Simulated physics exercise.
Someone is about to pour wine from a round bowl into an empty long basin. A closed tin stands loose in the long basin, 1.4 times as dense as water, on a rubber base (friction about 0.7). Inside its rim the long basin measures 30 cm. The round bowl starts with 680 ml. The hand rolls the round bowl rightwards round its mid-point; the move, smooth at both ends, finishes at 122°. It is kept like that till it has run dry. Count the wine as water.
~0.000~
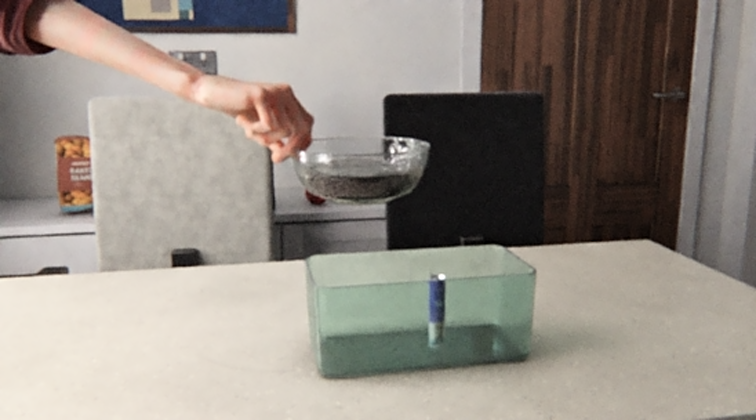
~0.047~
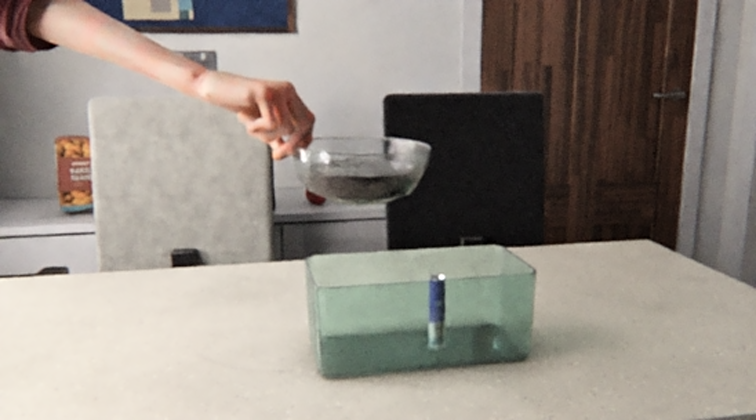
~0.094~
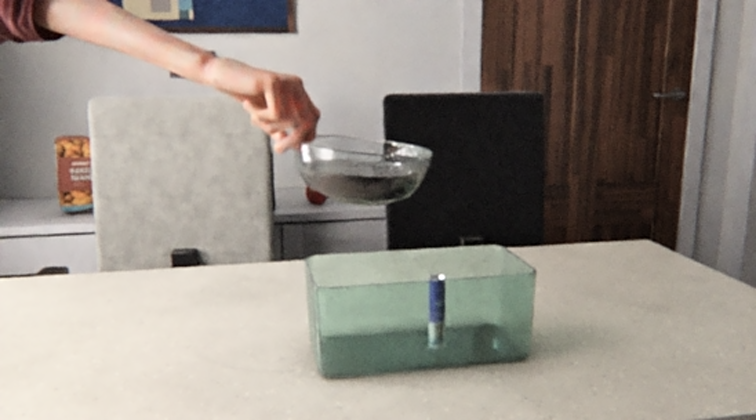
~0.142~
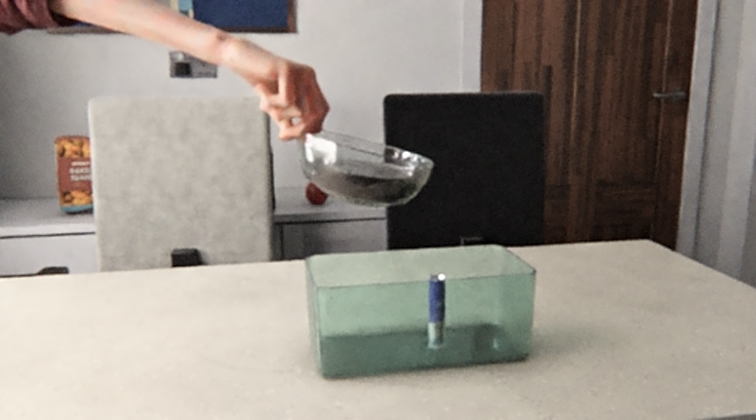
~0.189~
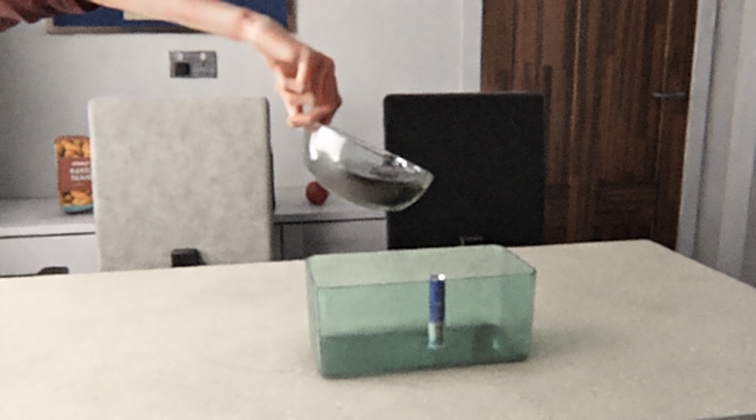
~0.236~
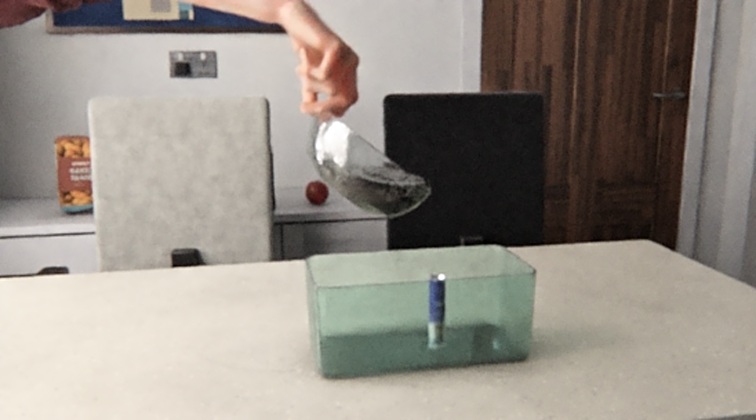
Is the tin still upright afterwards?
The tin stays up.
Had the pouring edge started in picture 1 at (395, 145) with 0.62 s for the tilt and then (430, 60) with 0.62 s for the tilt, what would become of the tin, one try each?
First it topples; then it goes over.
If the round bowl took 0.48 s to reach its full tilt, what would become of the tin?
The tin stays up.
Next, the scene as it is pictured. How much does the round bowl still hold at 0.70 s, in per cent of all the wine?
About 0 per cent.
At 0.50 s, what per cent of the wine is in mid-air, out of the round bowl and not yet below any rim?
About 14 per cent.
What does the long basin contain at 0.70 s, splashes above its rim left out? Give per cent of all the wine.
About 88 per cent.
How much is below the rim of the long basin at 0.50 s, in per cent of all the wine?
Some 86 per cent.
By 0.50 s the tilt is 111° and 1 per cent is still to pour; the tin stands where it began.
By 0.70 s the tilt is 122° and 0 per cent is still to pour; the tin stands where it began.
By 0.90 s the tilt is 122° and 0 per cent is still to pour; the tin stands where it began.
By 1.12 s the tilt is 122° and 0 per cent is still to pour; the tin stands where it began.
At rest the tin stands where it began.
